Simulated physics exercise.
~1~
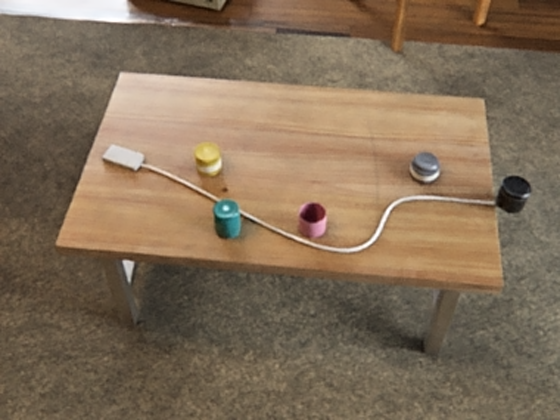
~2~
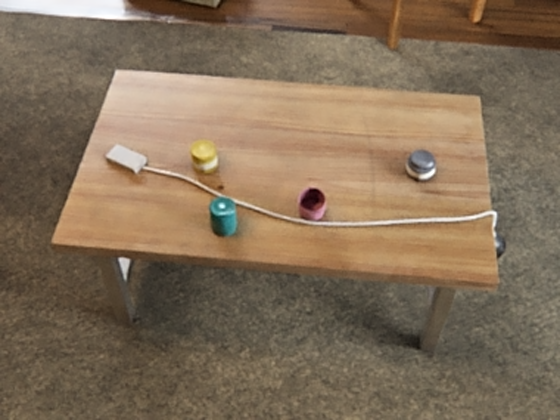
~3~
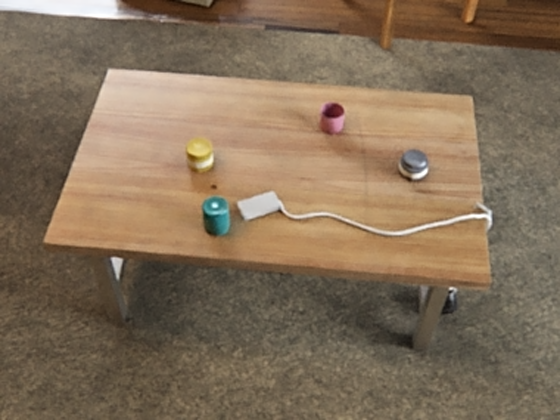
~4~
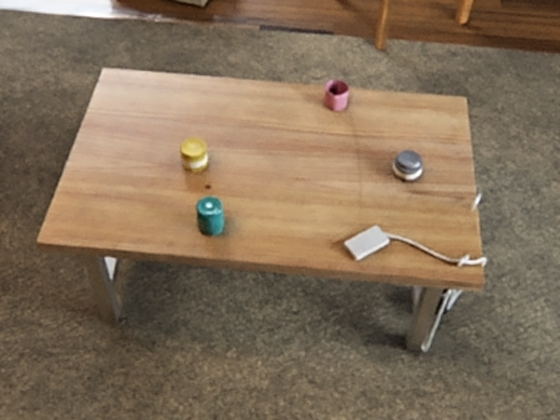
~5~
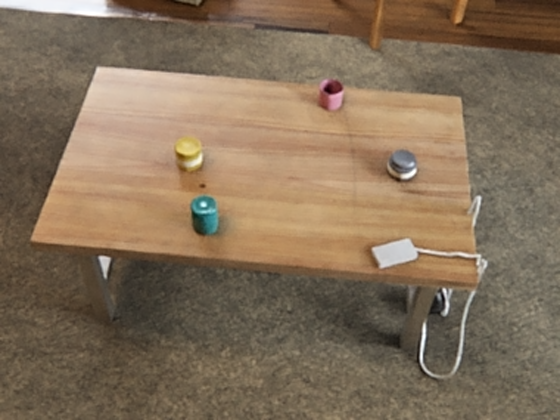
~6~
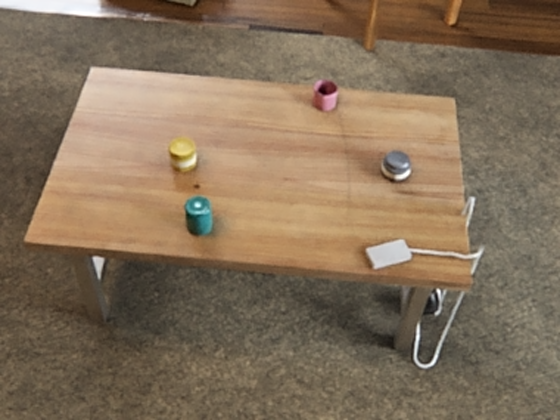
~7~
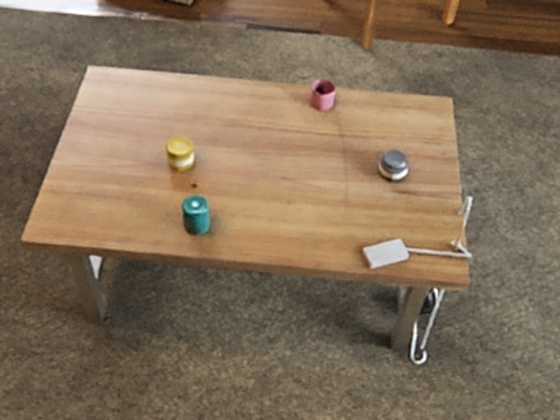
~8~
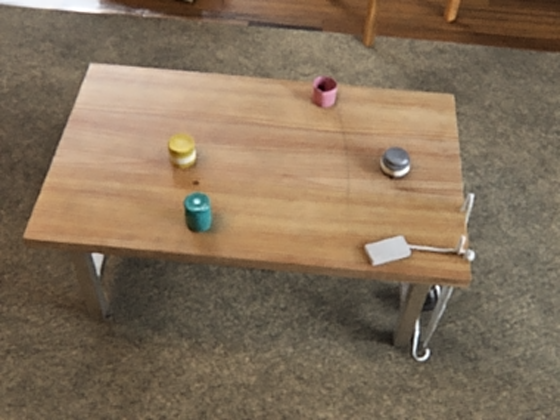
On a low wooden table standing on a carpeted floor, a white cable curves from a small white block to a black cylinder at the right edge, among a yellow tin, a teal tub, a pink cup and a grey jar. The black cylinder drops over the side, pulling the cable taut. The cable drags the white block rightward past the teal tub, while the pink cup shifts toward the far edge. The block slides on and stops near the front right corner, the cable looping and swaying below. The yellow, teal and grey containers stay put.
